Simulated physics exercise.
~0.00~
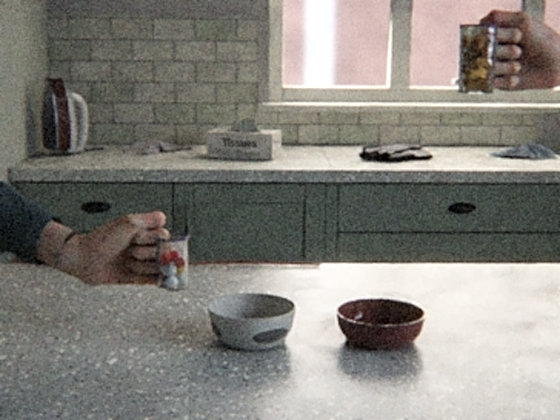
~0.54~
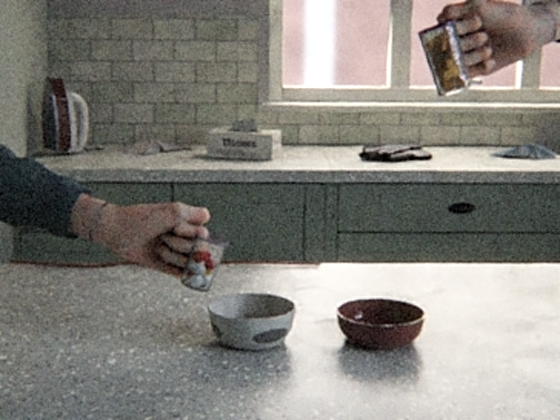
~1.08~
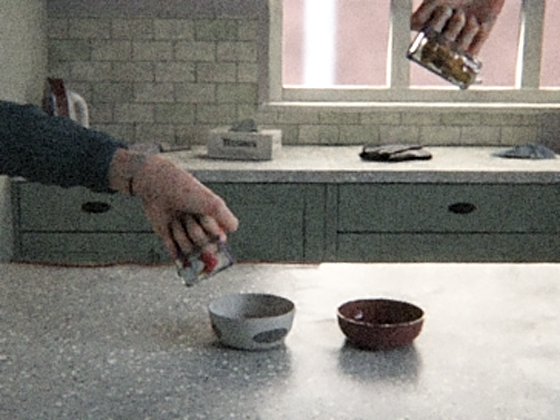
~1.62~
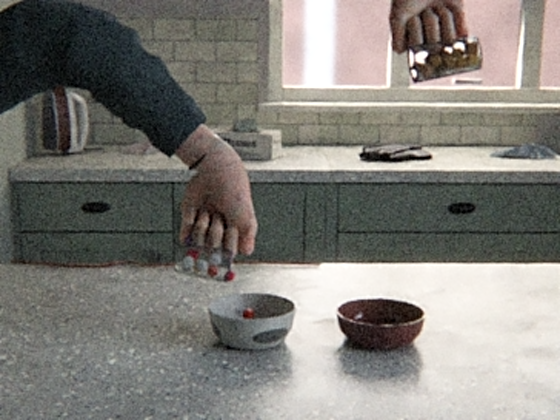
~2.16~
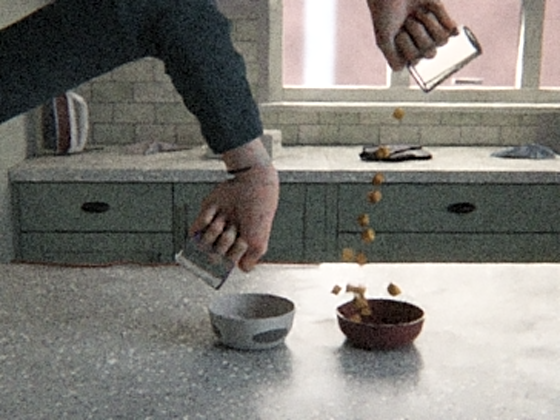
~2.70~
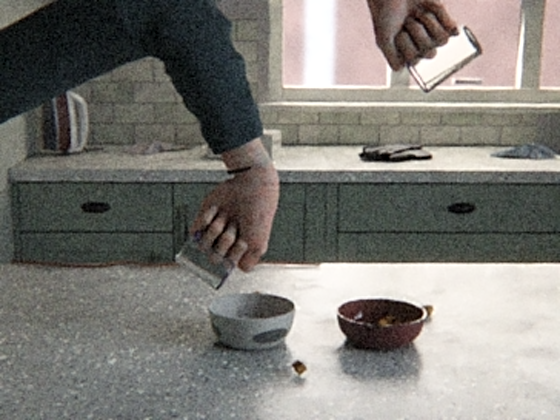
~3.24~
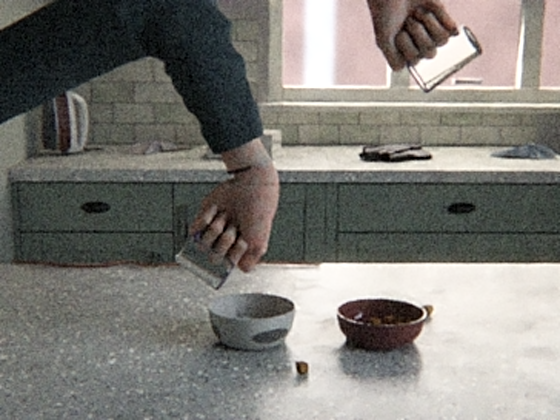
Two hands tipping clear cups over bowls, the left emptying neatly, the higher right one dropping amber pieces, some landing outside.
